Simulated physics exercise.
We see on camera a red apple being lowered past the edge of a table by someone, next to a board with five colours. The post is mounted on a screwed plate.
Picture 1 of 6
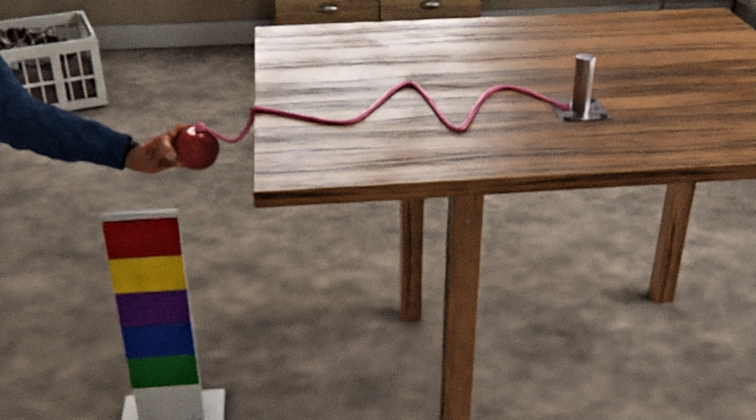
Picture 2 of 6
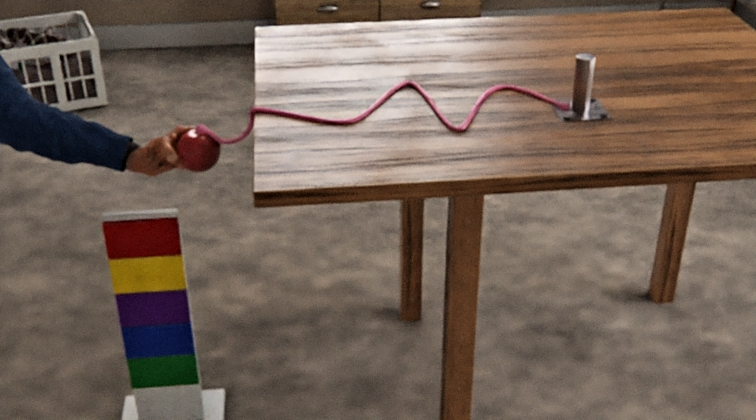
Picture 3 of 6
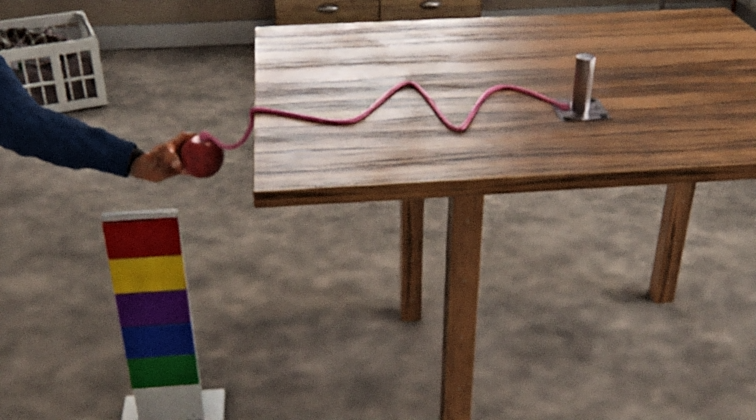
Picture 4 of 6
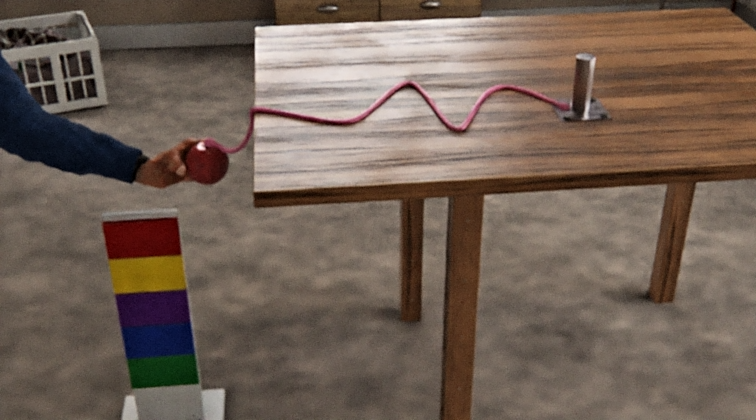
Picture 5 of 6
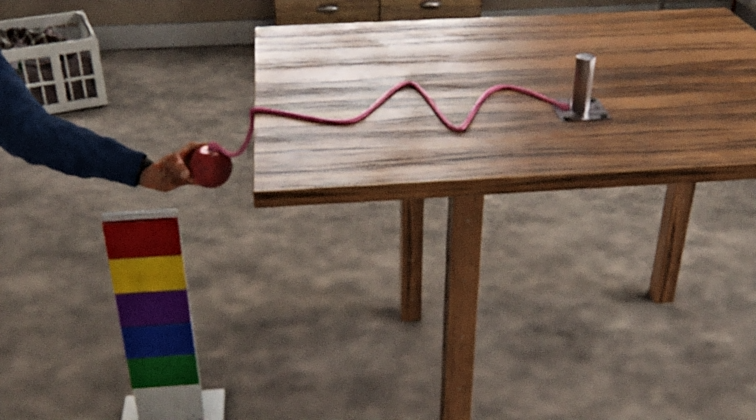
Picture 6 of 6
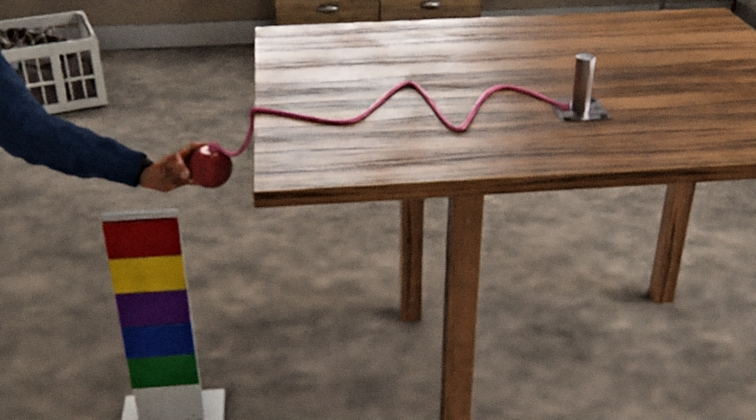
In this clip, a hand holds a red ball-like object tied to a slack, wavy pink cord running across a wooden table to a metal post, and moves it slightly down and right above a color-striped stand, then keeps it still.
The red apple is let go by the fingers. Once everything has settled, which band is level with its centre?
The green band.
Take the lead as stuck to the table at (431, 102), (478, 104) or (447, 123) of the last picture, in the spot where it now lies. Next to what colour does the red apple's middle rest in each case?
Going through them one at a time, the answers are yellow; blue; purple.
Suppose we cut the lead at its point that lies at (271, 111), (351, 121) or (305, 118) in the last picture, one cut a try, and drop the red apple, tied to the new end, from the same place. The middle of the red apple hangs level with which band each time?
First try: Purple; second try: Red; third try: Yellow.
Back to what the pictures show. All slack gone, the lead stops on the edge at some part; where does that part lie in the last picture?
That spot lies near (413, 84).
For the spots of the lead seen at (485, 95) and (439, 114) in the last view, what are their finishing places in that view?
First one: (455, 110); second one: (327, 110).
Soon after, apple near (264, 352); level with blue.
After that, apple near (281, 370); level with green.
In the end, apple near (283, 373); level with green. The lead holds its middle at green.
